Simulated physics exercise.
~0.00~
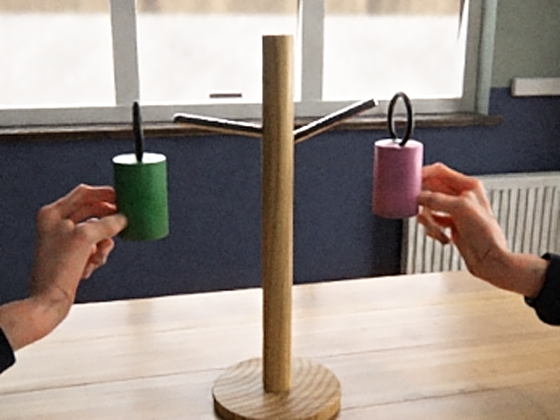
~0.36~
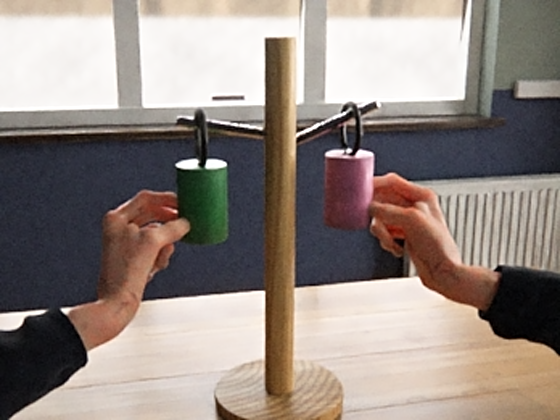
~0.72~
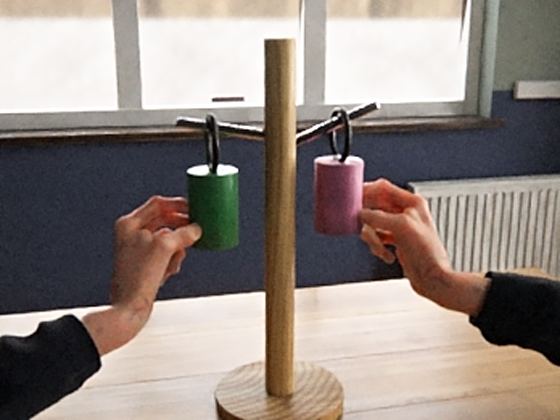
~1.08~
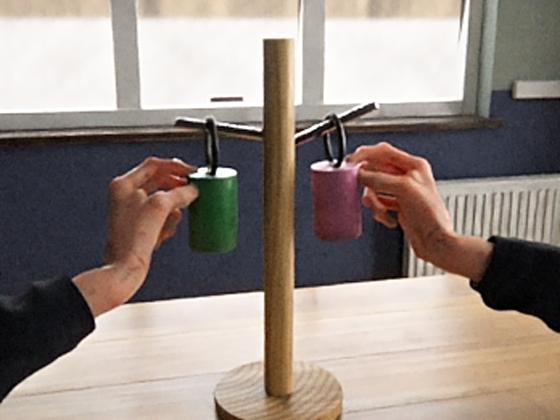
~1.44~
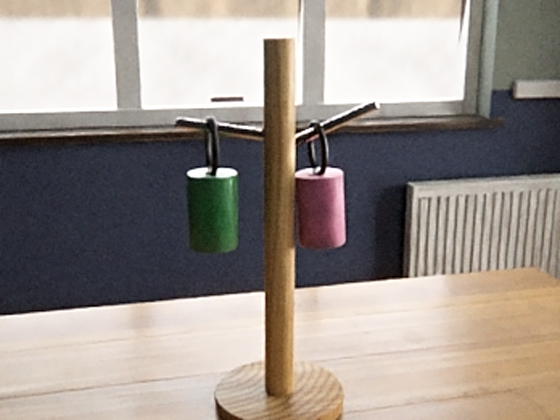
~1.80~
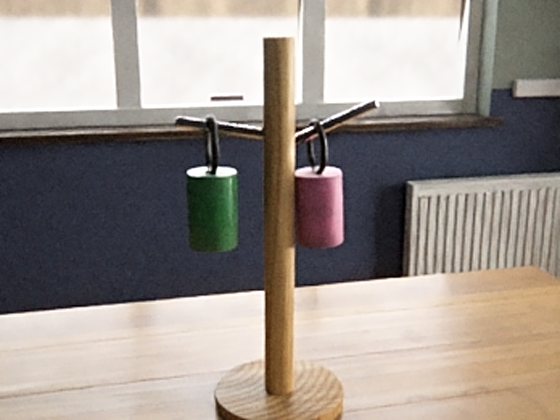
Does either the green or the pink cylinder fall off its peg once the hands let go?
No, neither one falls. The green cylinder and the pink cylinder both stay hanging on their pegs.
Two hands hang a green and a pink cylinder on a wooden stand's pegs and withdraw.
